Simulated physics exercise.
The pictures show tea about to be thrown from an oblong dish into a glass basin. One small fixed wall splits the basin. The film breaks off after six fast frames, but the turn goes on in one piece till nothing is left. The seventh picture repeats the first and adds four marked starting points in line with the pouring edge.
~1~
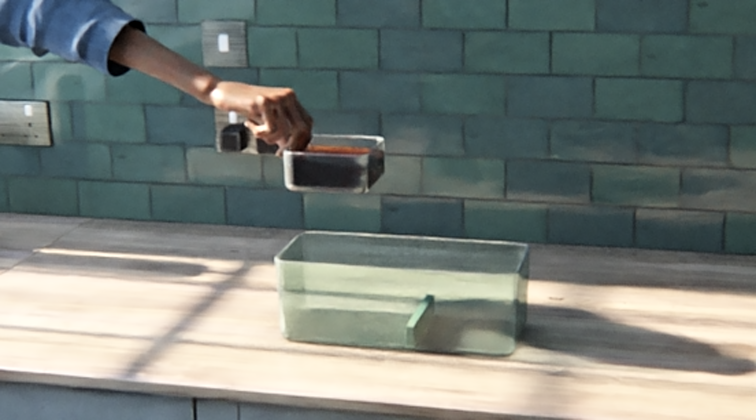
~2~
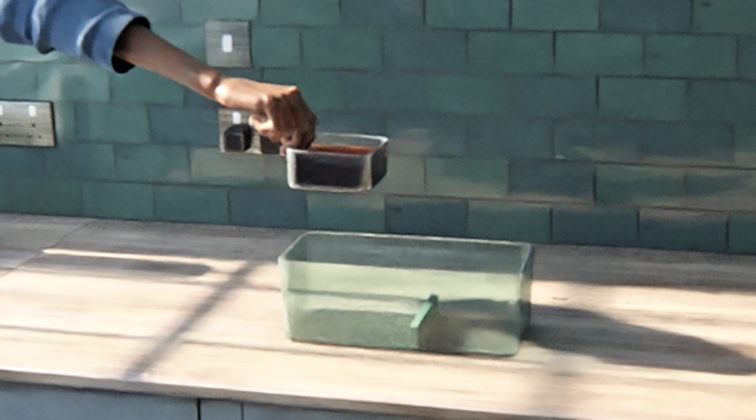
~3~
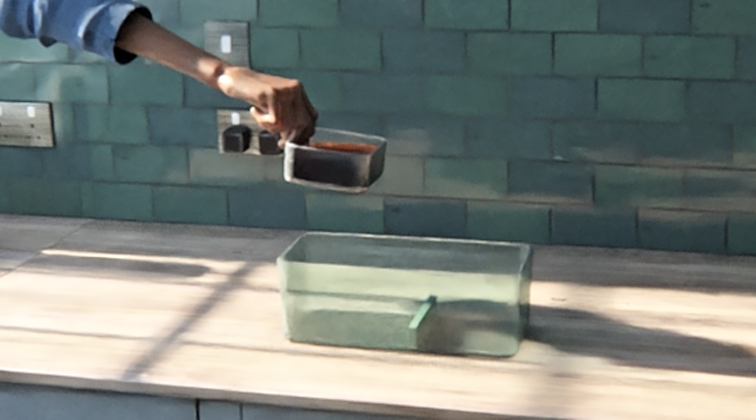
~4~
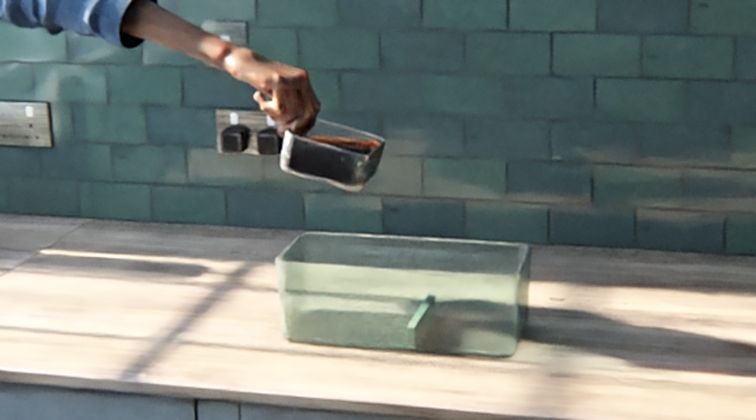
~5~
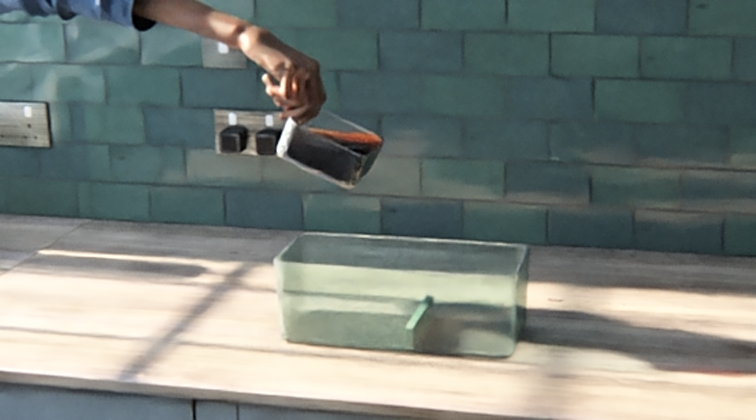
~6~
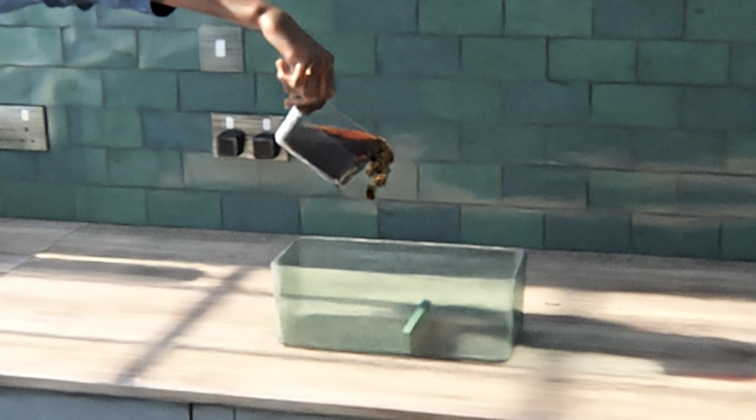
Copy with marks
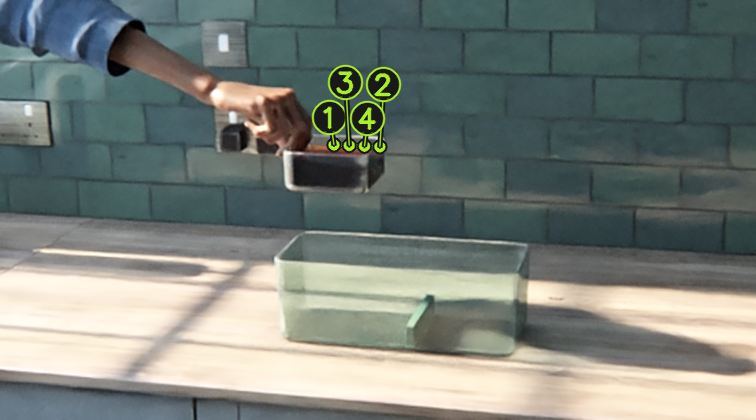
On a wooden counter against green tiles, a glass basin sat in sunlight while a hand above it held an oblong dish of dark tea, then tilted it rightward until some clumped over the lip.
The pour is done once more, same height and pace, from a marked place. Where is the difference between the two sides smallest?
3 is best.
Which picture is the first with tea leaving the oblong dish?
Picture 5.
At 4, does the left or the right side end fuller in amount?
The right side.
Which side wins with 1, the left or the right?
The left side.
On the marked copy, 1 at (333, 144); 2 at (379, 146); 3 at (349, 145); 4 at (364, 146).
If 1 is chosen, about 81 % ends left of the wall and 17 % right of it.
If 2 is chosen, about 12 % ends left of the wall and 87 % right of it.
If 3 is chosen, about 48 % ends left of the wall and 51 % right of it.
If 4 is chosen, about 24 % ends left of the wall and 74 % right of it.
